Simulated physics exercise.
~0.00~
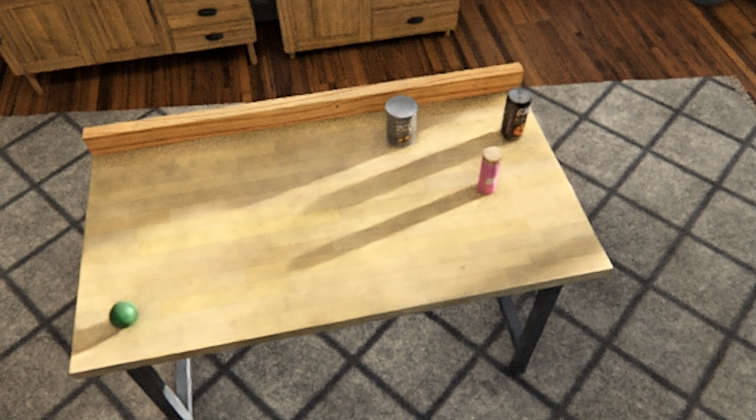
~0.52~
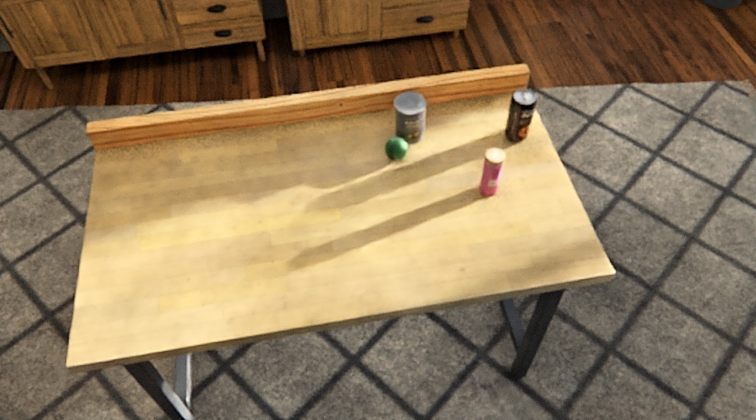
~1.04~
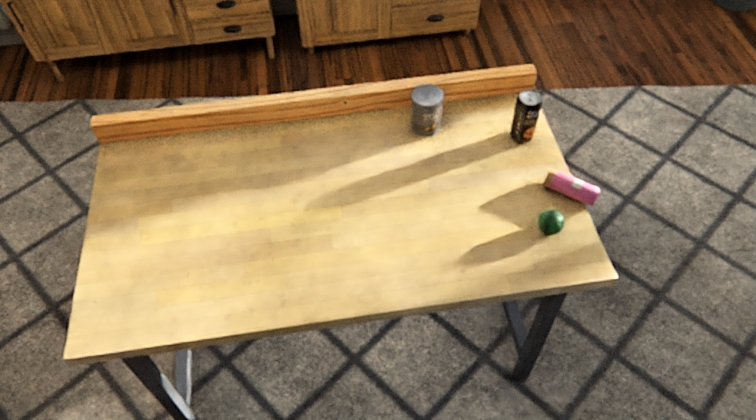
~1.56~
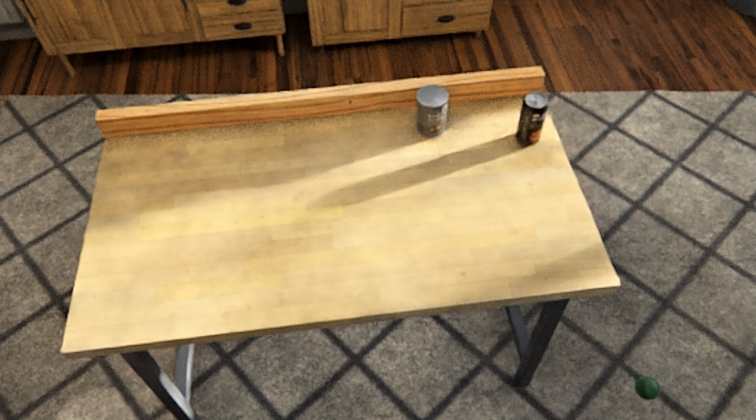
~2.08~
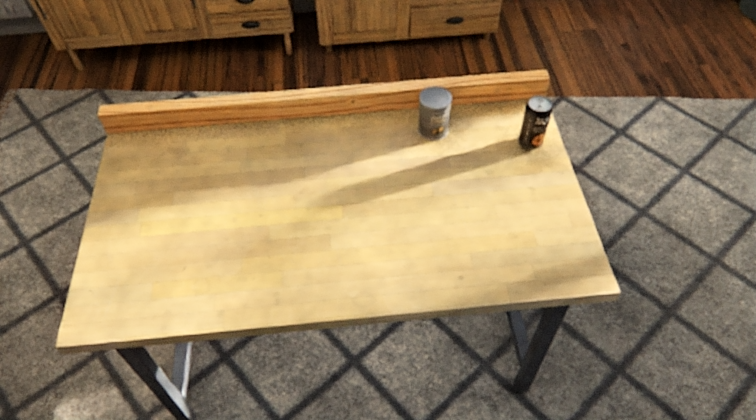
To begin with, a green ball sits near the left front corner of a wooden table, with a grey tin, a black can and a pink shaker standing toward the right. The ball travels across to the far side, beside the grey tin, which shifts slightly right. It then heads right and toward the front, and the pink shaker is on its side near the right edge. Next the shaker is gone from the tabletop and the ball is beyond the table at the lower right. Finally only the tin and the can remain in view, both upright.
